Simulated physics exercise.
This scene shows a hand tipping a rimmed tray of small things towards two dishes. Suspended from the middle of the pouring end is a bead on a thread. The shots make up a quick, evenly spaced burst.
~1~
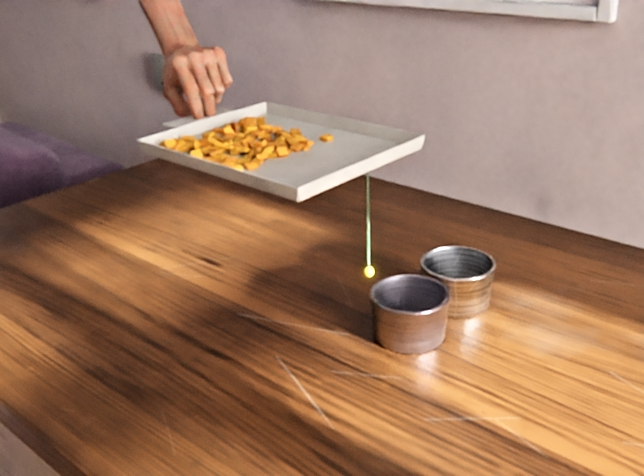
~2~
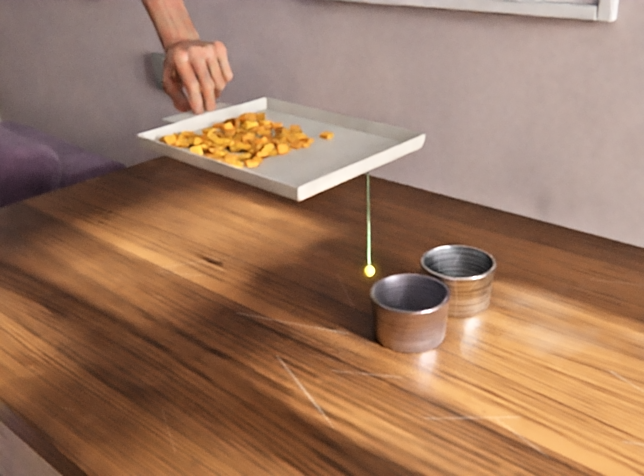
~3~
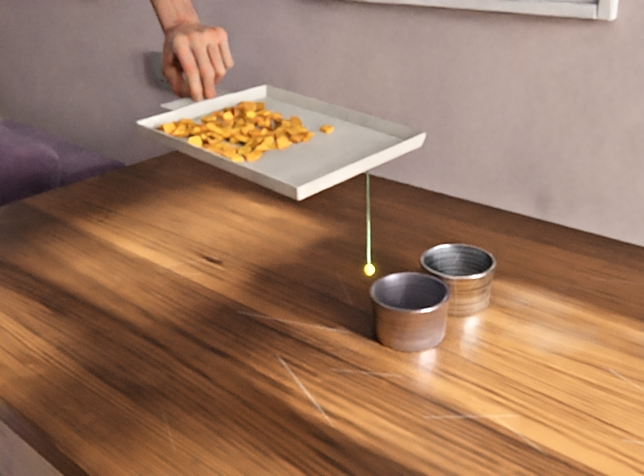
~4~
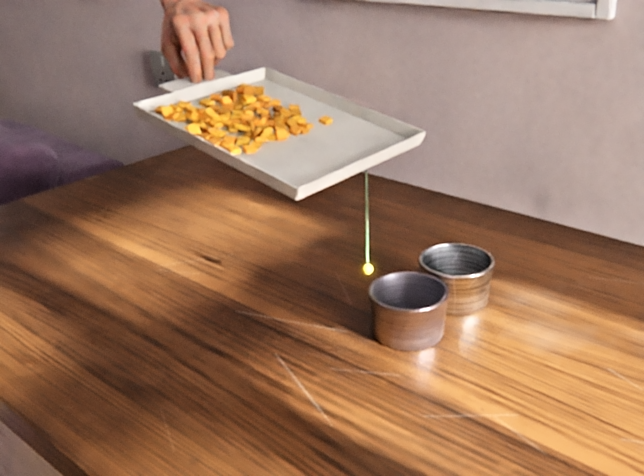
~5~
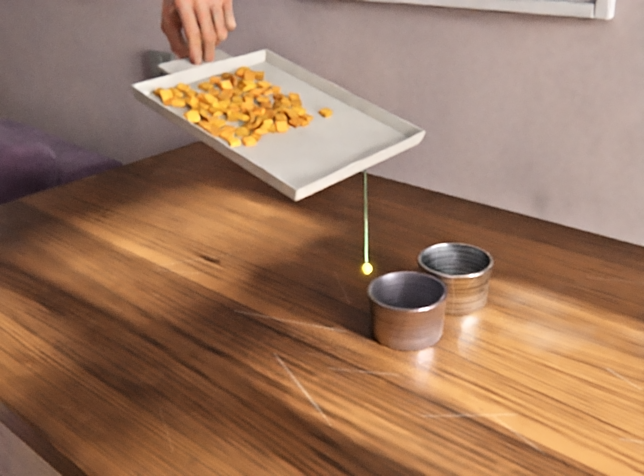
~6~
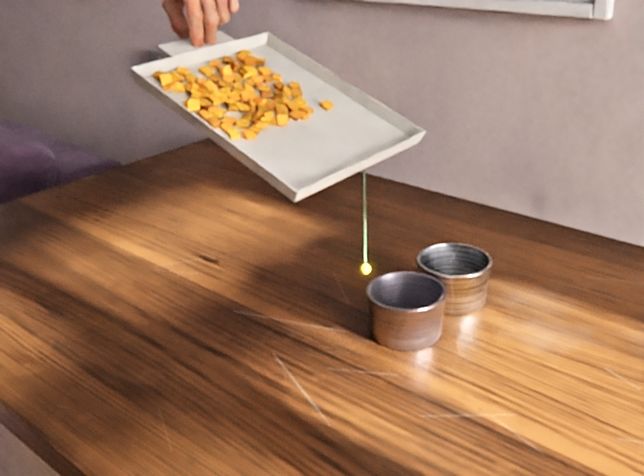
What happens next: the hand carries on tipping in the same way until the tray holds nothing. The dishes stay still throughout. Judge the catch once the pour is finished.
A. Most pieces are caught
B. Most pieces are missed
Answer: B.
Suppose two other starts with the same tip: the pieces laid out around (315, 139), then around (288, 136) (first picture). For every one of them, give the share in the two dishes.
It would be about 50 per cent for the first and about 40 per cent for the second.
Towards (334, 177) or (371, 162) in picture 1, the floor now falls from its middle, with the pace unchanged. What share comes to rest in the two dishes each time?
For the first it's near 10 %, for the second near 60 %.
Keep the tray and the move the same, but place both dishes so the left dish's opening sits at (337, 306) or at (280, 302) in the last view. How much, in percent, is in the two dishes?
In order: 40 percent and 0 percent.
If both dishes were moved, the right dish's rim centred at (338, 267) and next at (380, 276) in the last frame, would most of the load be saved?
First shift, a minority share; second shift, a minority share.
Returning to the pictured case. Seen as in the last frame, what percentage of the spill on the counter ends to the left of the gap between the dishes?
I reckon around 80 per cent.
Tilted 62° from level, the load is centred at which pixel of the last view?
The load is centred about (336, 168).
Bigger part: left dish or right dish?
The one in question is the left-side one.
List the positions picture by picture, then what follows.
Corners of the pouring end near (297, 186) and (421, 135), level; middle of the load near (238, 143), small crackers; left dish near (441, 322); right dish near (488, 289); bead on its thread near (369, 272), in the first frame.
Corners of the pouring end near (298, 186) and (422, 134), level; middle of the load near (238, 140), in the second frame.
Corners of the pouring end near (298, 185) and (422, 133), tipped barely, level across its low end; middle of the load near (238, 130), in the third frame.
Corners of the pouring end near (298, 186) and (422, 131), tipped a little, level across its low end; middle of the load near (236, 118), in the fourth frame.
Corners of the pouring end near (297, 187) and (422, 131), tipped clearly, level across its low end; middle of the load near (236, 105), in the fifth frame.
Corners of the pouring end near (297, 189) and (422, 131), tipped clearly, level across its low end; middle of the load near (237, 93); left dish near (438, 319); right dish near (484, 286), in the sixth frame.
Shortly afterwards, tray tipped steeply; the bulk on the tray; near a quarter in the air.
Next, tray tipped right over; near half on the tray; a little in the left dish; near a third outside both; a little in the air.
Some moments later, tray tipped past a quarter turn; near a quarter in the left dish; only a few in the right dish; the bulk outside both.
In the end, tray tipped past a quarter turn; near a quarter in the left dish; only a few in the right dish; the bulk outside both.
